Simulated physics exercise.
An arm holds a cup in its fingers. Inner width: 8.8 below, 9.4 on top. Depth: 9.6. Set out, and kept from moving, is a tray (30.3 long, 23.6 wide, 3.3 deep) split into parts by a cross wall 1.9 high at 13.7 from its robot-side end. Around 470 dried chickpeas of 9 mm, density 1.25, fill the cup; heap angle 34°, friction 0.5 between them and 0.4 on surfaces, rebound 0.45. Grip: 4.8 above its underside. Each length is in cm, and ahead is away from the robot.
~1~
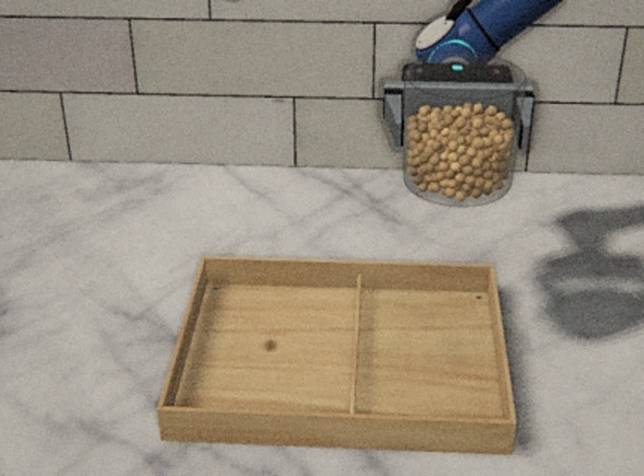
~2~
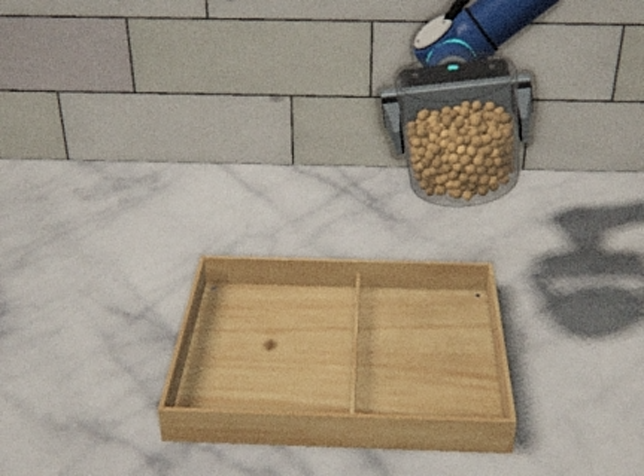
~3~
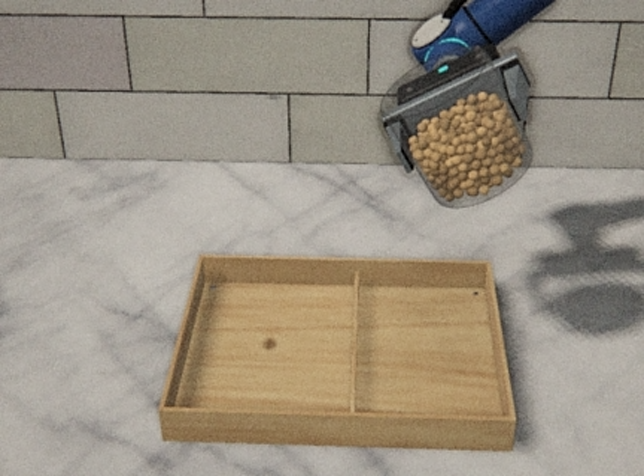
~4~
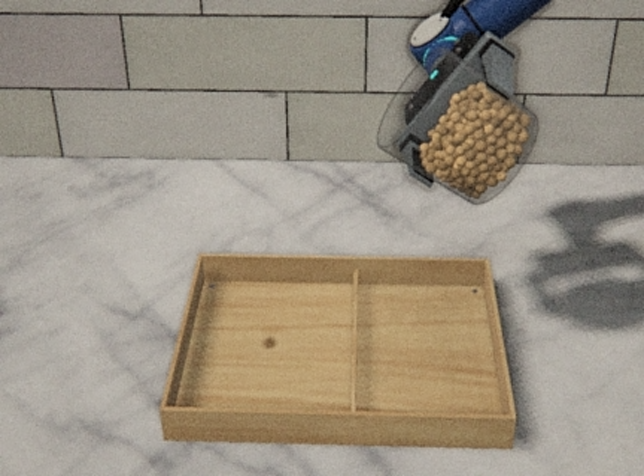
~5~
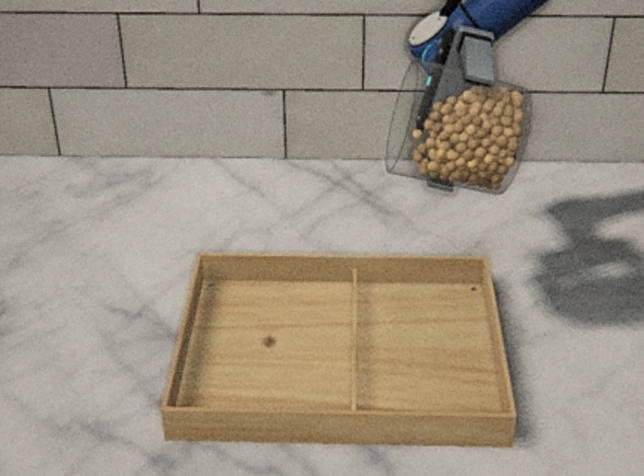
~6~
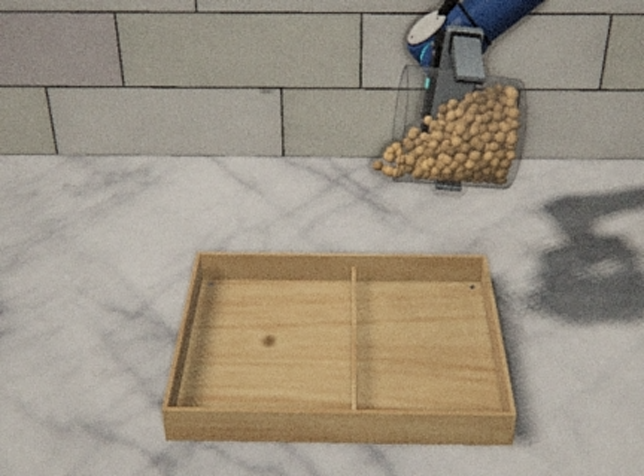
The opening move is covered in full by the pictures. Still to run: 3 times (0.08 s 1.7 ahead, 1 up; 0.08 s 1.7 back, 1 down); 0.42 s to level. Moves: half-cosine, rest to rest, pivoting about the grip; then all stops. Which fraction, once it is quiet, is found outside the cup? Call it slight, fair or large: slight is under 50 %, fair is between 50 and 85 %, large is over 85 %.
I would call it fair, between 50 and 85 %.
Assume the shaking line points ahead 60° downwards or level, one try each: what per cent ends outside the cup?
Roughly 20 per cent, then 60 per cent.
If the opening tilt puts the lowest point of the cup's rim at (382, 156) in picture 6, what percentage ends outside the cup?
About 35 %.
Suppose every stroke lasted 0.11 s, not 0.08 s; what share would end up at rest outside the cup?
In that case it would be near 55 percent.
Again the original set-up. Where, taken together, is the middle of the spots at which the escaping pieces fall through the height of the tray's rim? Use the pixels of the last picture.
Around (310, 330).
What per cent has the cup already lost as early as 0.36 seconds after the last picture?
Near 45 in a hundred parts have gone so far.
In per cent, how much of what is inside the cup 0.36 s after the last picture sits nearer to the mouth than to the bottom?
I'd guess about 60 percent of it.
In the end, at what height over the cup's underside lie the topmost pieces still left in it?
About 4.5 cm.
Then, 0.36 s on, tilted 84° forward, highest piece 25 above the table; 268 in the cup, 82 in the far-side part, 4 in the robot-side part, 118 in flight or on a rim.
Then, 0.72 s on, tilted 33° forward, highest piece 27 above the table; 275 in the far-side part, 171 in the cup, 20 in the robot-side part, 2 on the table or floor, 4 in flight or on a rim.
Then, 1.10 s on, level, highest piece 25 above the table; 279 in the far-side part, 171 in the cup, 20 in the robot-side part, 2 on the table or floor.
Then, 2.15 s on, level, highest piece 25 above the table; 279 in the far-side part, 171 in the cup, 20 in the robot-side part, 2 on the table or floor.
In the end, 279 in the far-side part, 171 in the cup, 20 in the robot-side part, 2 on the table or floor. That is 64 % outside the cup.
